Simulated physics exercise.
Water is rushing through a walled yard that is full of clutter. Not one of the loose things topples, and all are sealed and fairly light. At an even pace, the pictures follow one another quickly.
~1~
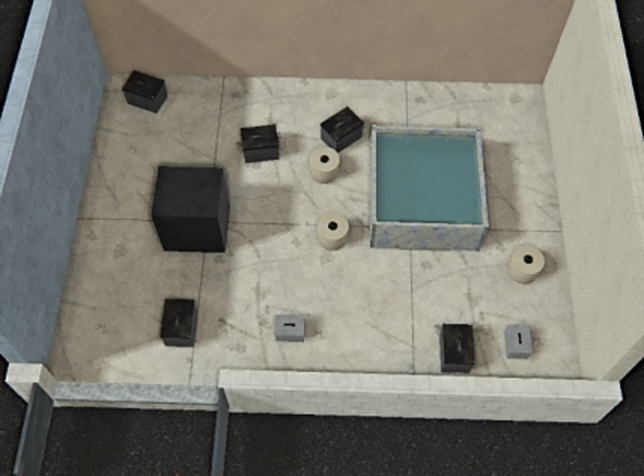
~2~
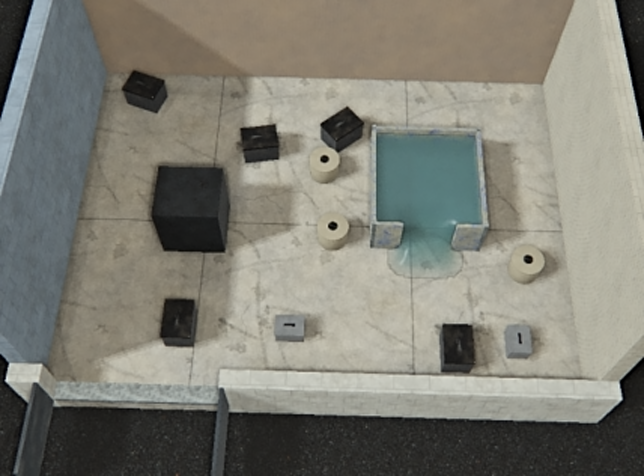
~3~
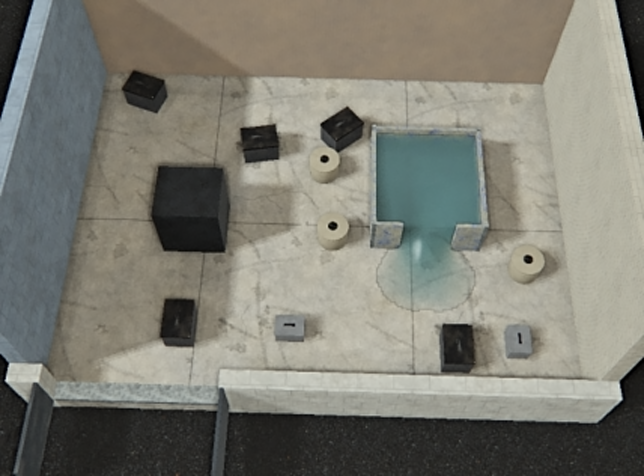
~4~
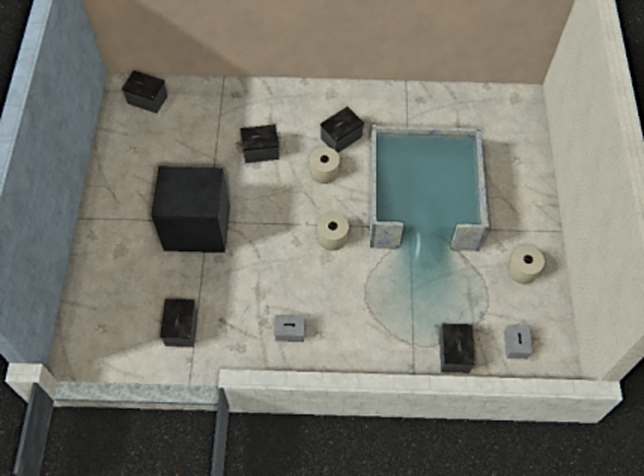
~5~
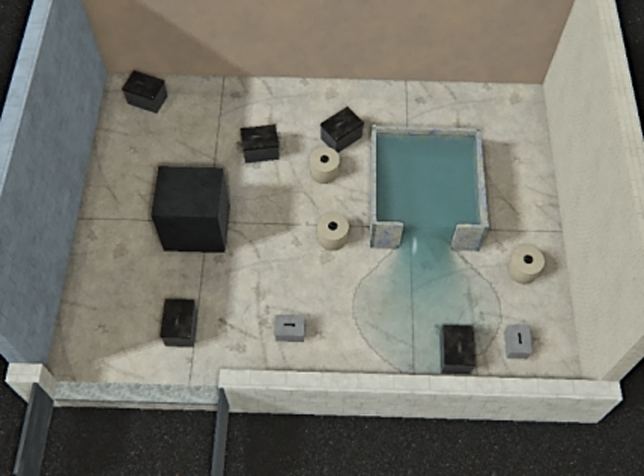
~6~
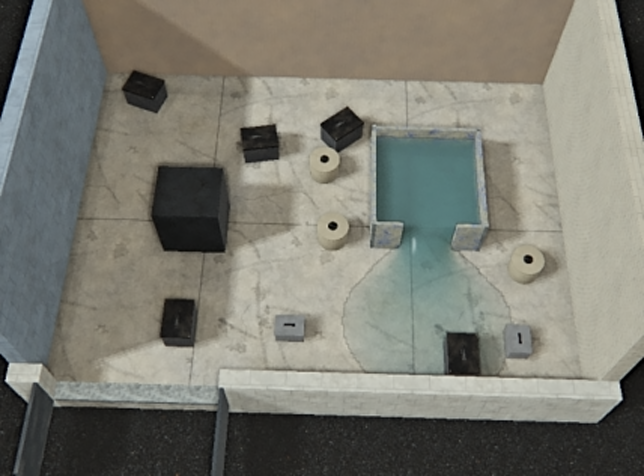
Teal water sits inside a square walled tank in a cluttered yard, then pours out through a gap that opens in the tank's front wall. It fans across the pale floor toward the viewer, reaching the low front wall and nudging a dark chest slightly, while the other objects stay put.
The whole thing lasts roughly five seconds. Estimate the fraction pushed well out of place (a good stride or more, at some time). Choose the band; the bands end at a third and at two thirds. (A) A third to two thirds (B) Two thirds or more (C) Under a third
Under a third (C).
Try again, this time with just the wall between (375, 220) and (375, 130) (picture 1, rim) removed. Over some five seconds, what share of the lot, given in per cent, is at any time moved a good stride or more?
Close to 60 %.
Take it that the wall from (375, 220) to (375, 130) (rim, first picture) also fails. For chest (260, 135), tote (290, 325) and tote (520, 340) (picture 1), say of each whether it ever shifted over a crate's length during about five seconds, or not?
First covers that distance, second stays short of it, third stays short of it.
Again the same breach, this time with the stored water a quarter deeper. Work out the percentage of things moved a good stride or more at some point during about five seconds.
50 per cent.
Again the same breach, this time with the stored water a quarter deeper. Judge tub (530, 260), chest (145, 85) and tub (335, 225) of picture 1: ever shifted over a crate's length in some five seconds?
Going through them, I'd say got there, then never got there, then never got there.
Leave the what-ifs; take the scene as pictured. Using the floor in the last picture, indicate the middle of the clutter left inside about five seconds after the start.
Around pixel (334, 211).
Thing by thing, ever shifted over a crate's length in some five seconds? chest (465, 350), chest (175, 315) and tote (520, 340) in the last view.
As listed: Travels that far, travels that far and travels that far.
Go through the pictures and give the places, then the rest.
The first frame shows a chest at (459, 343) rests on the ground; a tub at (528, 260), on the bottom; 0 of 10 have shifted.
The second frame shows a chest at (459, 343) rests on the ground; a tub at (528, 260) rests on the ground; 0 of 10 have shifted.
The third frame shows a chest at (459, 343), on the bottom; a tub at (528, 260), on the bottom; 0 of 10 have shifted.
The fourth frame shows a chest at (459, 343), on the bottom; a tub at (528, 260), on the bottom; 0 of 10 have shifted.
The fifth frame shows a chest at (459, 344), on the bottom; a tub at (528, 260) rests on the ground; 0 of 10 have shifted.
The sixth frame shows a chest at (463, 352), on the bottom, close to its start; a tub at (528, 260), on the bottom; 1 of 10 have shifted.
A moment on, 0 of 10 are well off their spots; 1 afloat.
Next, 2 of 10 are well off their spots; 2 afloat.
Later, 3 of 10 are well off their spots; 1 afloat.
In the end, 3 of 10 are well off their spots, and 3 have been at some point; 2 afloat.
